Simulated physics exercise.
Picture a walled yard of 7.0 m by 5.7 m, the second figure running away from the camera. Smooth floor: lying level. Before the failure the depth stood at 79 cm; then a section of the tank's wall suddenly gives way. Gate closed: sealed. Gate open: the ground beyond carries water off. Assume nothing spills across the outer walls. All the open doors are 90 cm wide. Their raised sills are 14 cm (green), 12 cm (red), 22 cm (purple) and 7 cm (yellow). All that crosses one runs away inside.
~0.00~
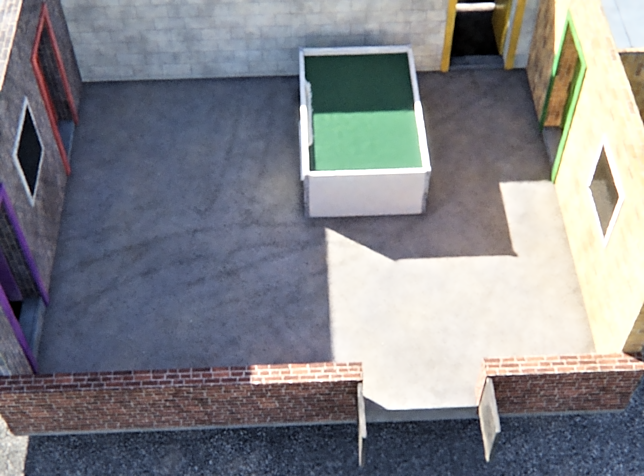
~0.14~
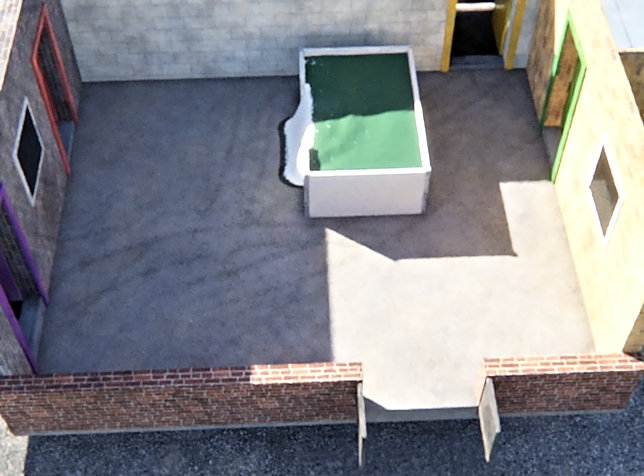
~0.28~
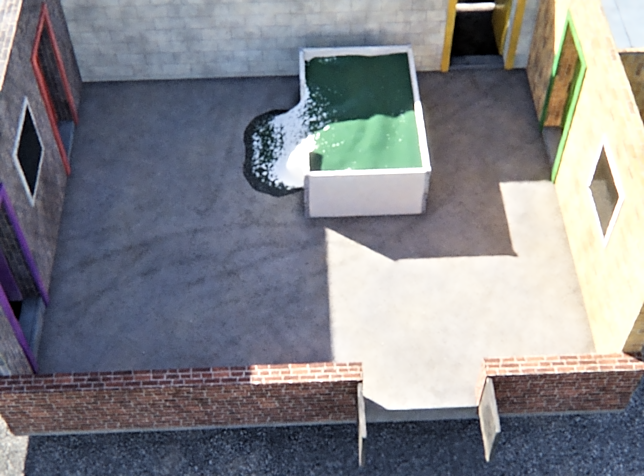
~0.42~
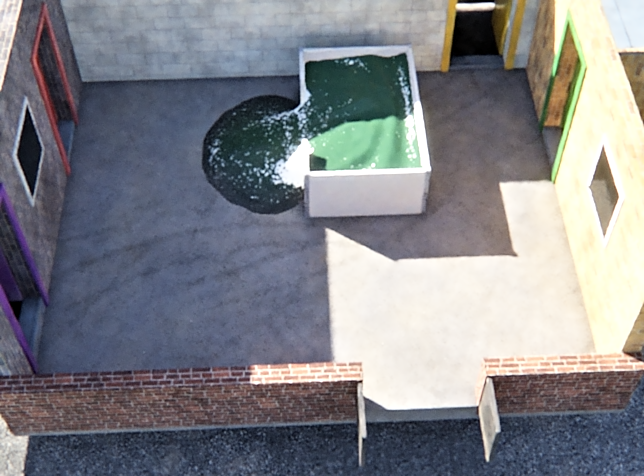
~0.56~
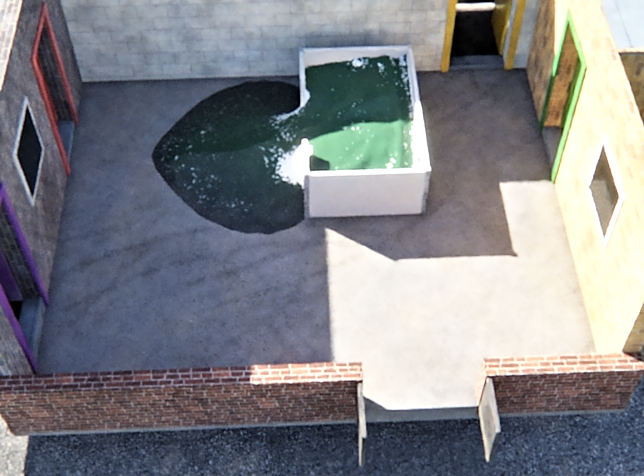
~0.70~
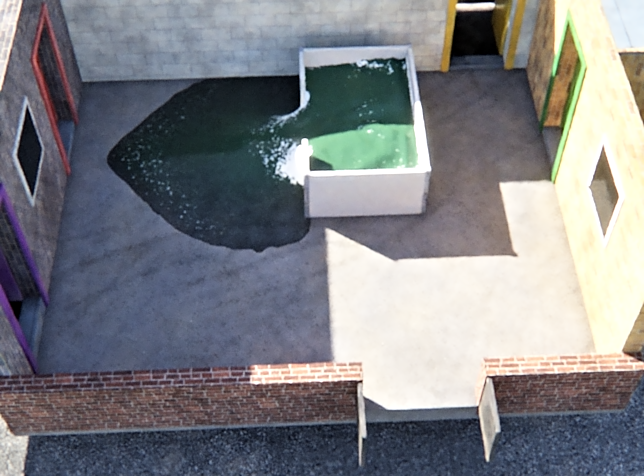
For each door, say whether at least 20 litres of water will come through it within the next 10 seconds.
At the green door the limit will not be outstripped. At the red door the limit will be outstripped. At the purple door the limit will not be outstripped. At the yellow door the limit will not be outstripped.
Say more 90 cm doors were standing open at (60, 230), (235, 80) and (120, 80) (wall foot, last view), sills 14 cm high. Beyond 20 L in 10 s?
Check each in turn: The first succeeds, the second fails, the third succeeds.
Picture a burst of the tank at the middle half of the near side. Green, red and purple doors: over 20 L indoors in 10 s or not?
Then: Green below, red not over, purple under.
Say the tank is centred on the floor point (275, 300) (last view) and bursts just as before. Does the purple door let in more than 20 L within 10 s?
In that case purple comes out beyond the limit.
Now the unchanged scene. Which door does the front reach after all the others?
Door: Green.
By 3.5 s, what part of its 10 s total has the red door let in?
I'd say close to 85 percent.
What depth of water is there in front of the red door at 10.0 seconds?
Roughly 7.5 centimetres.
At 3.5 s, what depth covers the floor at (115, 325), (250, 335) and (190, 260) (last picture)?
Spot one 8 cm, spot two 1 cm, spot three 2 cm.
After 1.4 s water covers 35 % of the floor and is deepest (53 cm) near (83, 86); green door not reached, red door 21 cm at the sill, 50 L in, purple door not reached, yellow door not reached.
After 2.2 s water covers 40 % of the floor and is deepest (39 cm) near (73, 145); green door not reached, red door 34 cm at the sill, 156 L in, purple door 15 cm at the sill, 0 L in, yellow door not reached.
After 3.5 s water covers 45 % of the floor and is deepest (24 cm) near (31, 405); green door not reached, red door 21 cm at the sill, 258 L in, purple door 10 cm at the sill, 0 L in, yellow door not reached.
After 6.0 s water covers 75 % of the floor and is deepest (18 cm) near (31, 405); green door not reached, red door 14 cm at the sill, 308 L in, purple door 17 cm at the sill, 0 L in, yellow door not reached.
After 10.0 s water covers 95 % of the floor and is deepest (11 cm) near (31, 405); green door 6 cm at the sill, 0 L in, red door 8 cm at the sill, 311 L in, purple door 11 cm at the sill, 0 L in, yellow door 2 cm at the sill, 0 L in.
